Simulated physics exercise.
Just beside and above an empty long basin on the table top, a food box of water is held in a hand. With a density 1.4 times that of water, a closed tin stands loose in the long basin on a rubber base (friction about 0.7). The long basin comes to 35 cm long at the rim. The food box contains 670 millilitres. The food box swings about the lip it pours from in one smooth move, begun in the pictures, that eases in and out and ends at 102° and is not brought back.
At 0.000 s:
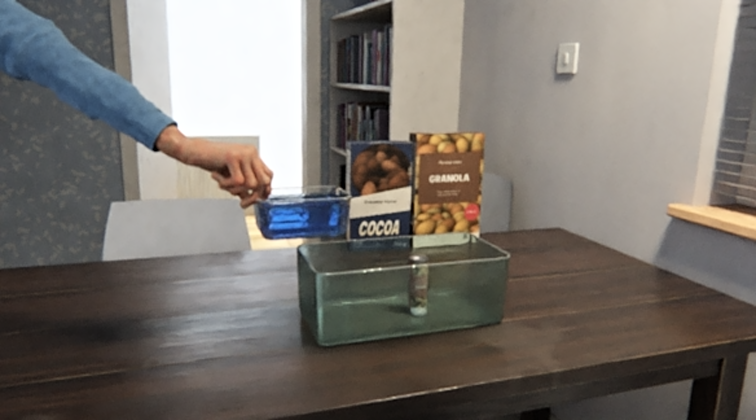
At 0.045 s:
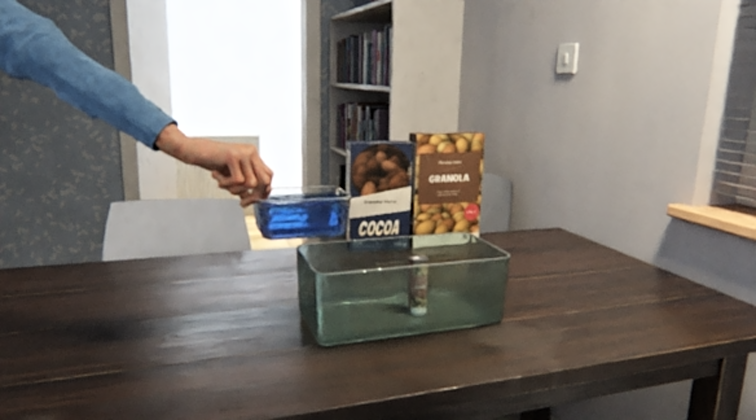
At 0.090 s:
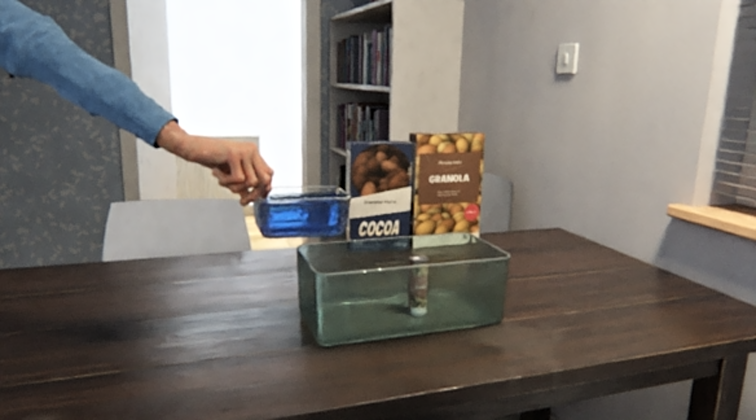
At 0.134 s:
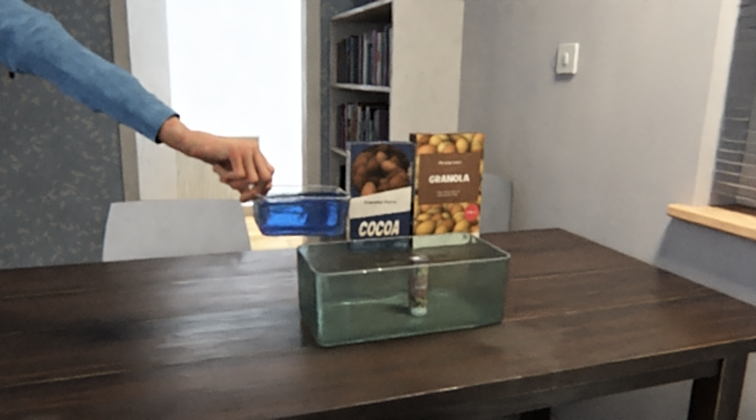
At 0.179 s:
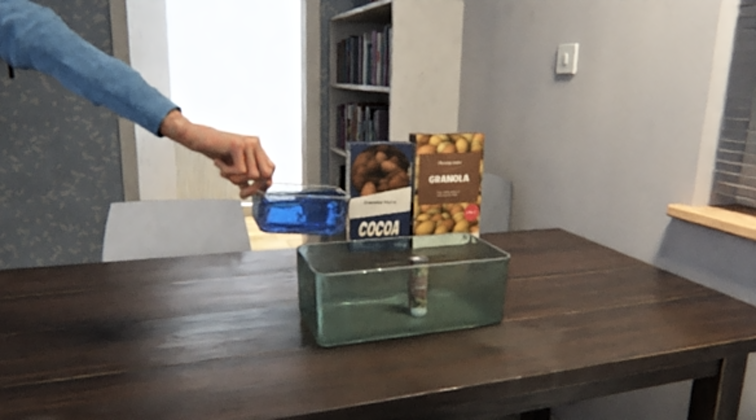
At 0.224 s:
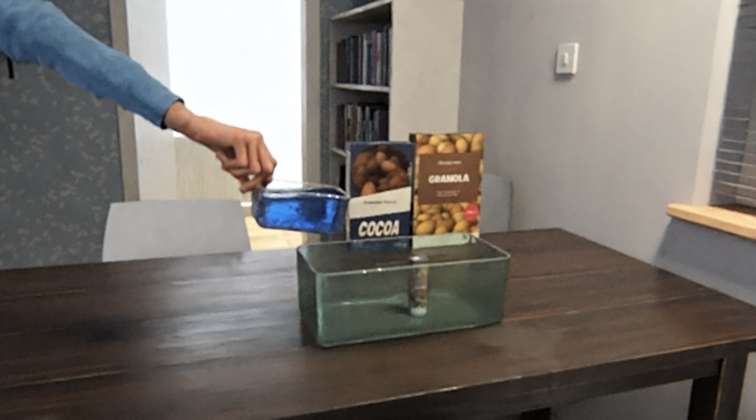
At a dark wooden table in a grey-walled room, a hand holds a small clear container of blue liquid level above a long, empty glass basin with a tin inside, near cocoa and granola boxes. The hand then smoothly tilts the container slightly to the right, while everything else stays still.
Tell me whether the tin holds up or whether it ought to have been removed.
It is left on its base.
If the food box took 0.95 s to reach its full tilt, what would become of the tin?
The tin stays on its base.
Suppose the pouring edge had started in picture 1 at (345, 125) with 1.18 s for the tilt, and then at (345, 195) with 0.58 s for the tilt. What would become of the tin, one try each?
In the first try it remains standing; in the second it comes down.
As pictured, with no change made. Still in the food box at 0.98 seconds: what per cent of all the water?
Close to 7 percent of the total.
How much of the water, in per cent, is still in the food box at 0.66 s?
At that time about 48 in a hundred parts are still held.
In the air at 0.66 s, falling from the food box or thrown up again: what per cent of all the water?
Roughly 38 %.
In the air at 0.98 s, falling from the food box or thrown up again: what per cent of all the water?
Roughly 8 per cent.
After 0.66 s the tilt is 61° and 48 per cent is still to pour; the tin stands where it began.
After 0.98 s the tilt is 95° and 7 per cent is still to pour; the tin stands where it began.
After 1.32 s the tilt is 102° and 0 per cent is still to pour; the tin stands where it began.
After 1.68 s the tilt is 102° and 0 per cent is still to pour; the tin stands where it began.
In the end the tin stands where it began.
